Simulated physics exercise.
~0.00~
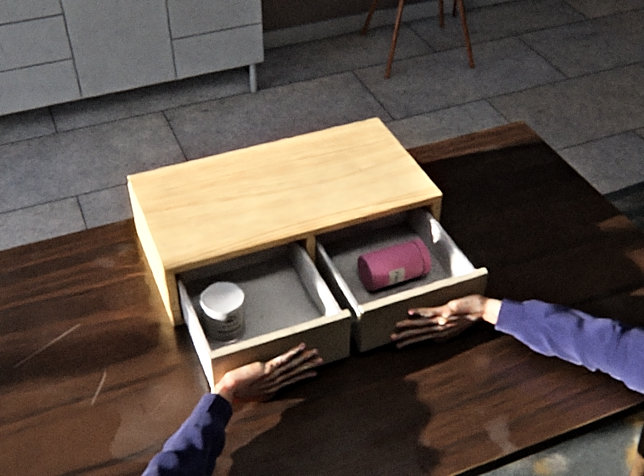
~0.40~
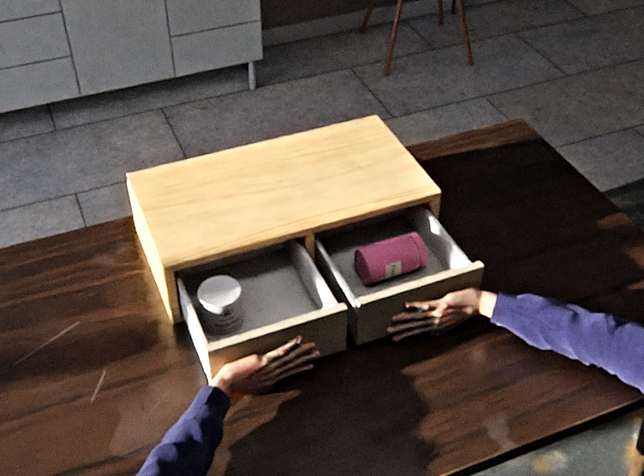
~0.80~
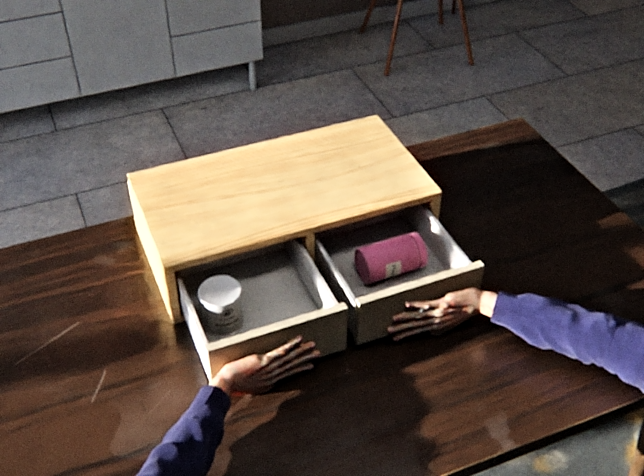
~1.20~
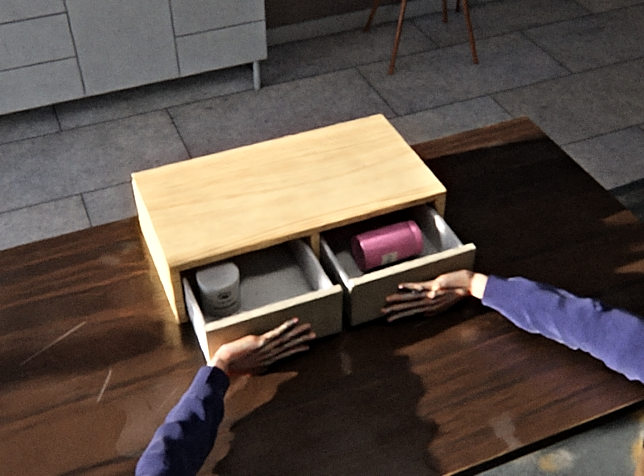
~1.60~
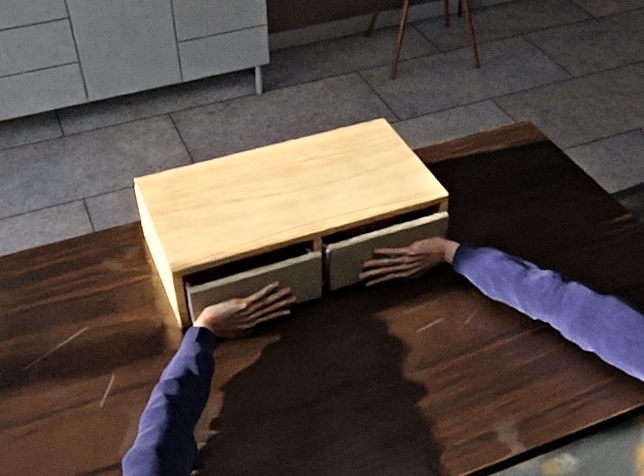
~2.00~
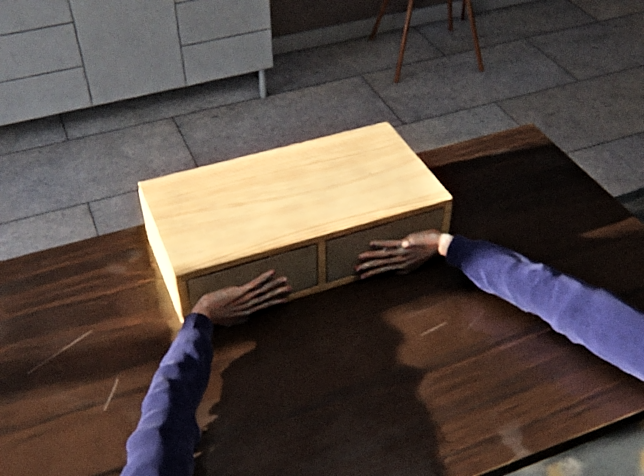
At first, a small light wooden chest sits on a dark table with its two drawers pulled out, a white tin in the left one and a pink jar lying on its side in the right one. A pair of hands in purple sleeves rests against the drawer fronts, barely moving for a while. Then the hands push, and both drawers begin sliding in together, carrying the tin and the jar with them. The drawers continue inward until their contents are out of sight. Finally, both drawers are shut flush, with the hands still against their fronts.
